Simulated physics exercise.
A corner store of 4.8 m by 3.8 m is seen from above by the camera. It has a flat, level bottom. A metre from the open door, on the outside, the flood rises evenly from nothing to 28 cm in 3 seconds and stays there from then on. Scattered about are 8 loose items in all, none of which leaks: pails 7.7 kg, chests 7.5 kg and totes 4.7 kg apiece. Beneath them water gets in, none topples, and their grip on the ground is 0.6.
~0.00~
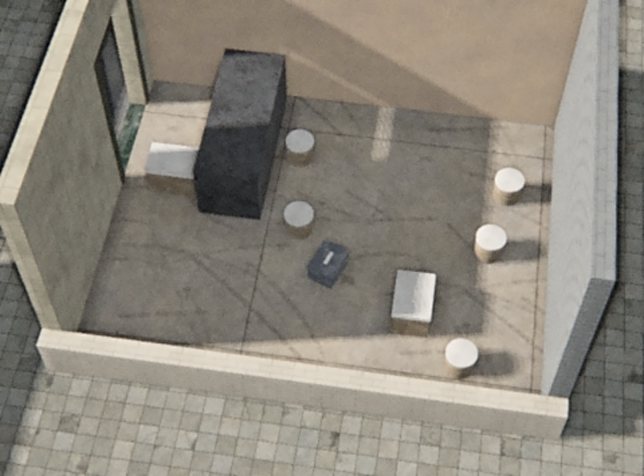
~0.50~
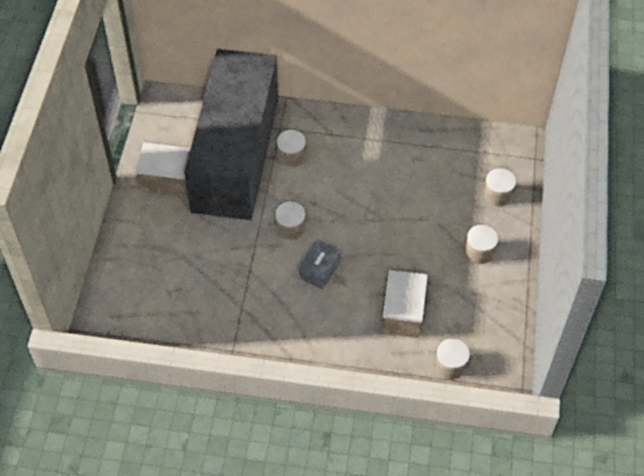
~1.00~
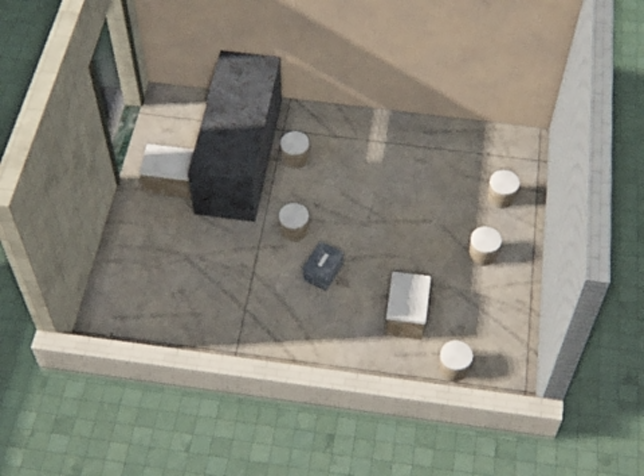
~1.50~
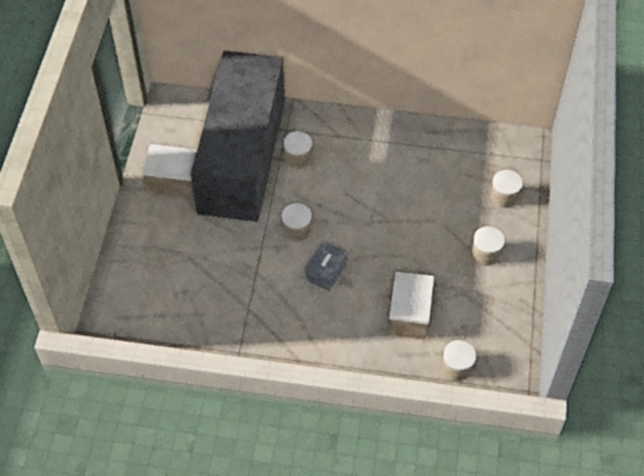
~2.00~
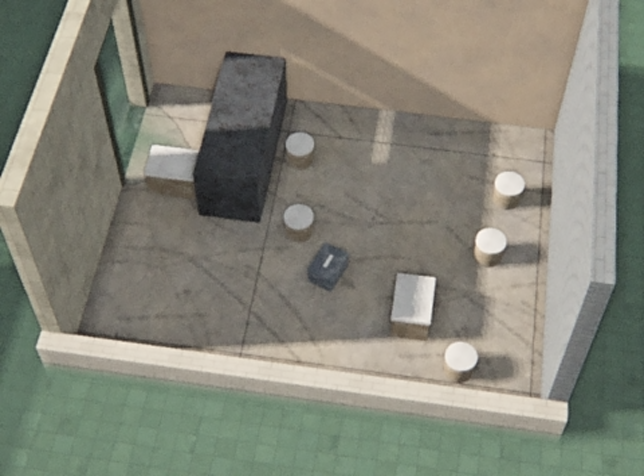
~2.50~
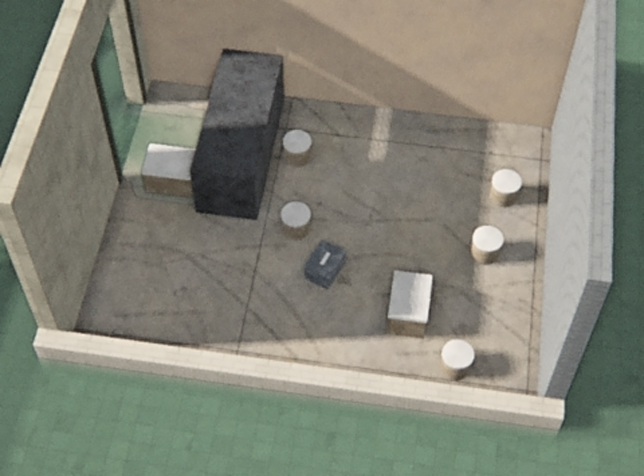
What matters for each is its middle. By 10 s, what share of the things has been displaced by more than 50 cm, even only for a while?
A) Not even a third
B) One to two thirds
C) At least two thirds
One to two thirds (B).
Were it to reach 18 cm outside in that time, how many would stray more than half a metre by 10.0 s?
Then the count would be 2.
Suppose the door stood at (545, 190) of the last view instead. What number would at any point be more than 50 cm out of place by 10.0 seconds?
Result: 5 of them.
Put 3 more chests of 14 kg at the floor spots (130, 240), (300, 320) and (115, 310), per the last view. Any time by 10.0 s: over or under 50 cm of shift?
Well, it goes above, above, above.
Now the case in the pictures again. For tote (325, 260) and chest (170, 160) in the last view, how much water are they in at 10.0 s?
3 and 12 cm.
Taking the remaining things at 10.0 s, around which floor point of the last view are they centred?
Around (427, 235).
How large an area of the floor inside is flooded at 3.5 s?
I'd estimate close to 3.0 m2.
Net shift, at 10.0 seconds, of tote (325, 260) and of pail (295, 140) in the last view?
In turn: 20 cm, 0 cm.
After 3.5 s 1 of 8 are over 50 cm from their spots; 0 afloat.
After 4.5 s 1 of 8 are over 50 cm from their spots; 1 afloat.
After 7.0 s 1 of 8 are over 50 cm from their spots; 1 afloat.
After 10.0 s 3 of 8 are over 50 cm from their spots, and 3 have been at some point; 3 afloat.
